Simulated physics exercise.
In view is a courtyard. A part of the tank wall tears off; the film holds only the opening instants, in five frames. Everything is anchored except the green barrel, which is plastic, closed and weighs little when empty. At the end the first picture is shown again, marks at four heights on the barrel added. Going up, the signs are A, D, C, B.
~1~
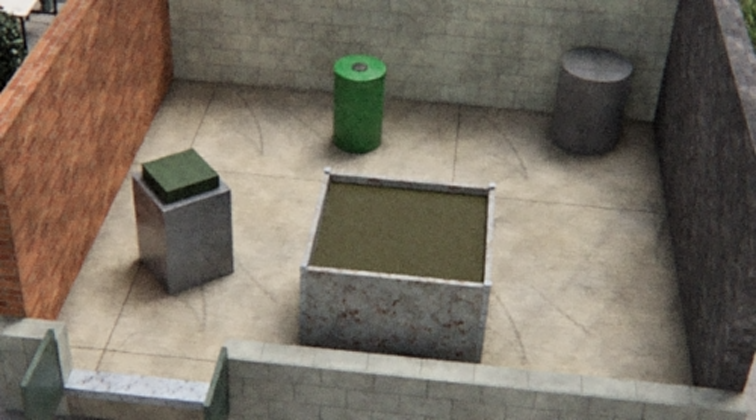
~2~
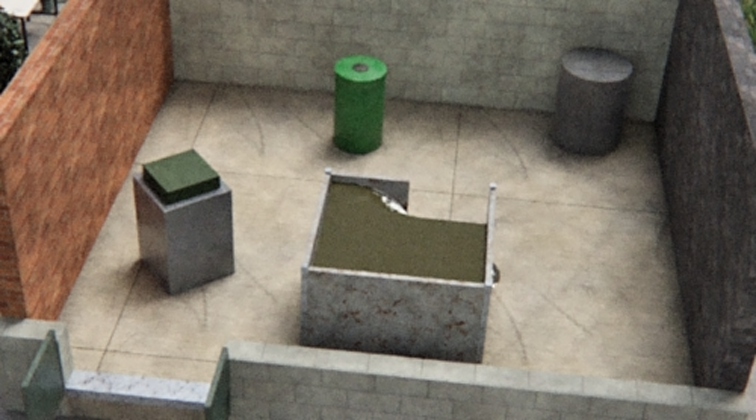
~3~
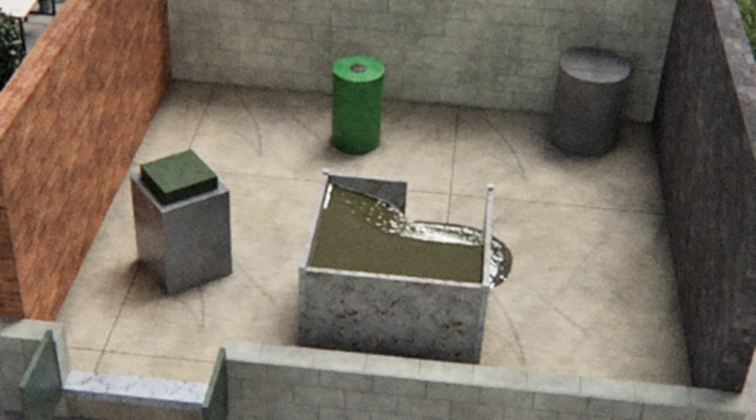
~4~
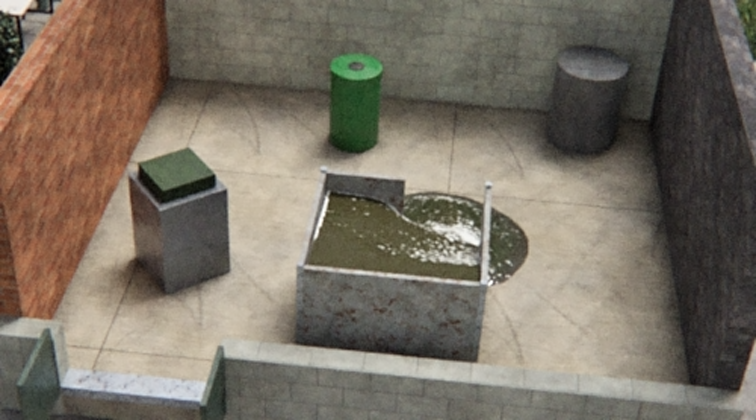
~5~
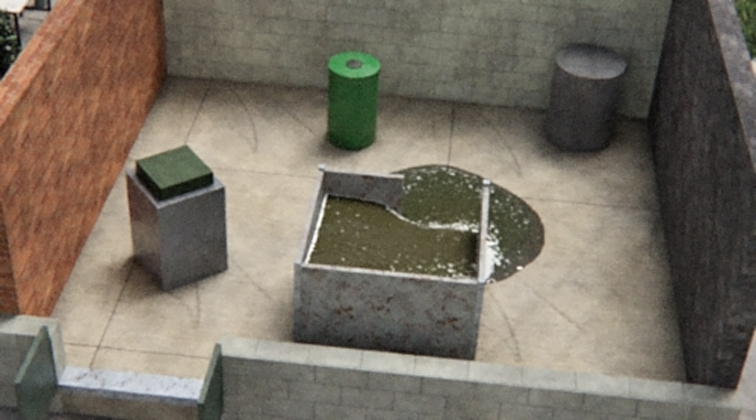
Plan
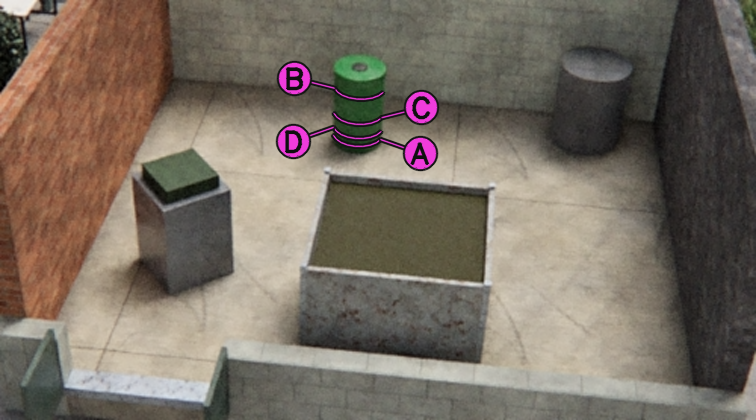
Murky olive-green water fills a square metal tank in a walled courtyard, then pours out through a gap that opens at its back right corner. The glinting water spreads over the paving behind and to the right in a widening rounded pool, while the level inside drops and the green barrel stands still.
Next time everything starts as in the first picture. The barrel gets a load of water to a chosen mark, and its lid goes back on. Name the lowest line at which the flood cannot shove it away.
Line C.
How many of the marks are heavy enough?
Two of the four.
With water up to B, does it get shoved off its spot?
No.
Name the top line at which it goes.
The answer is D.
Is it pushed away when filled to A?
Yes, it does.
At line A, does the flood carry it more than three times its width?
Yes.
On the marked copy, A at (355, 146); B at (356, 99); C at (355, 124); D at (355, 138); from the bottom up A, D, C, B.
With A, it is pushed about 5 times its own width away.
With B, it does not move.
With C, it does not move.
With D, it is pushed about its own width away.
